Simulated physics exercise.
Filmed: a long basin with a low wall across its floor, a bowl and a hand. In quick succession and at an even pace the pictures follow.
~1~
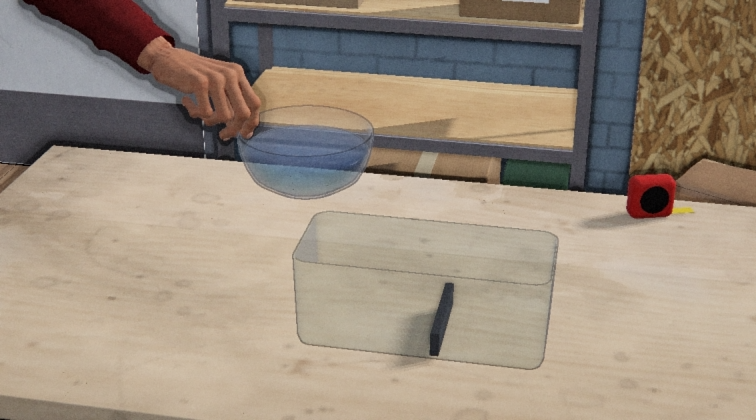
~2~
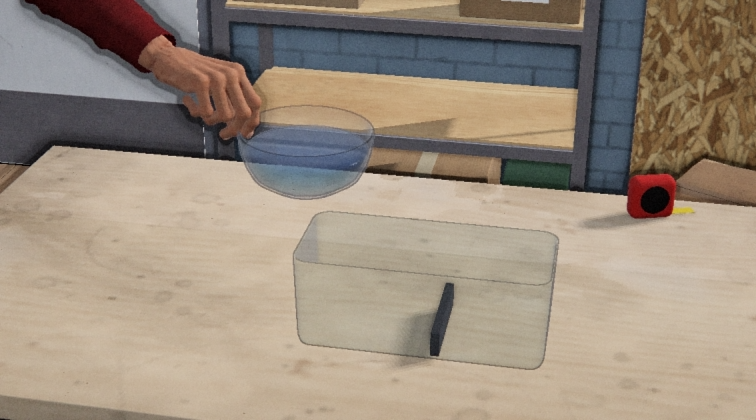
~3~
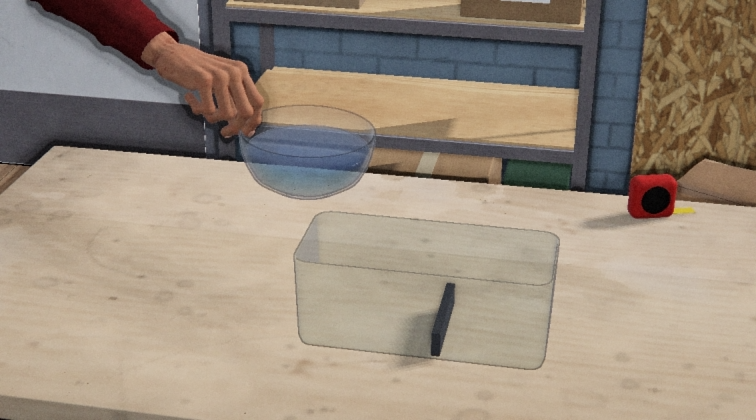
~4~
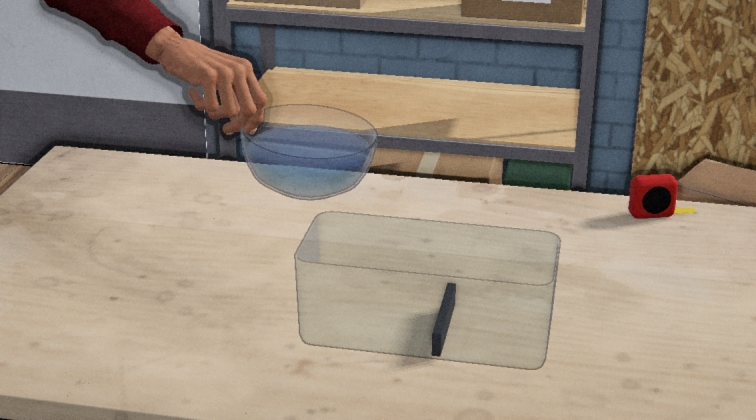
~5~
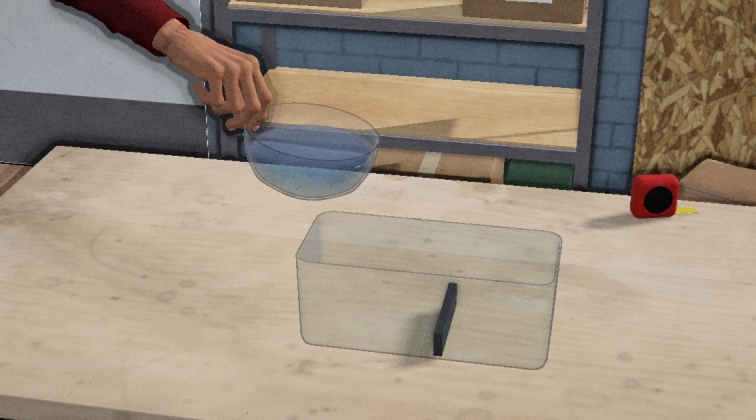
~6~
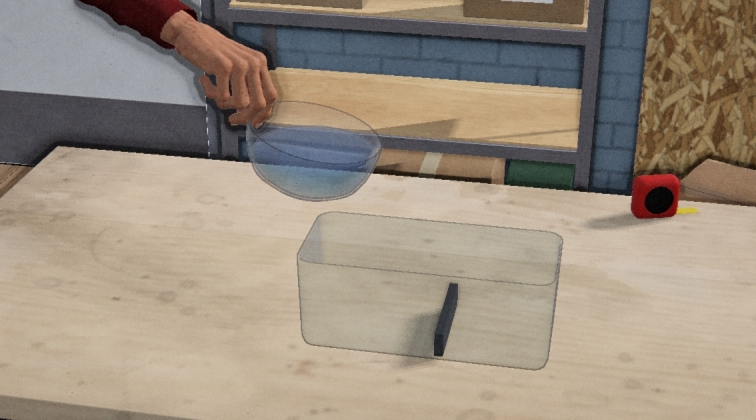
The footage shows a hand holding a clear bowl of blue liquid above a wooden table, slowly tilting it slightly to the right near a long, empty transparent basin with a low dark wall across its floor.
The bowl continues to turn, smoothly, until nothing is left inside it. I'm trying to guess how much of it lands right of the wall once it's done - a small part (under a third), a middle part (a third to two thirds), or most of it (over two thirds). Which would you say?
I'd say a small part, under a third.
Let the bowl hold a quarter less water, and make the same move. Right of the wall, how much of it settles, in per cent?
Close to 10 per cent.
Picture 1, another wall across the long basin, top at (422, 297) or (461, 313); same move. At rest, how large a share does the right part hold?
The first one comes to 25 percent, while the second comes to 20 percent.
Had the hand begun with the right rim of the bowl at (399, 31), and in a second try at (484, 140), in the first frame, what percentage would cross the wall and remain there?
First try: 60 percent; second try: 75 percent.
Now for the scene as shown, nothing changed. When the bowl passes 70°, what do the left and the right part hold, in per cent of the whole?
About 25 per cent on the left and 0 on the right.
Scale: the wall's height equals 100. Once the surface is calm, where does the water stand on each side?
It settles around 80 on the left side and around 20 on the right side.
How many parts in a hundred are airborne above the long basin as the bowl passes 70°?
About 30 per cent.
A moment on, the bowl is tipped part way and 44 per cent is still to pour, 25 is left of the wall and 0 right of it.
Next, the bowl is tipped right over and 2 per cent is still to pour, 90 is left of the wall and 6 right of it.
Then the bowl is tipped right over and 0 per cent is still to pour, 87 is left of the wall and 13 right of it.
Later the bowl is tipped right over and 0 per cent is still to pour, 87 is left of the wall and 13 right of it.
Finally, 87 per cent lies left of the wall, 13 right of it and 0 outside.
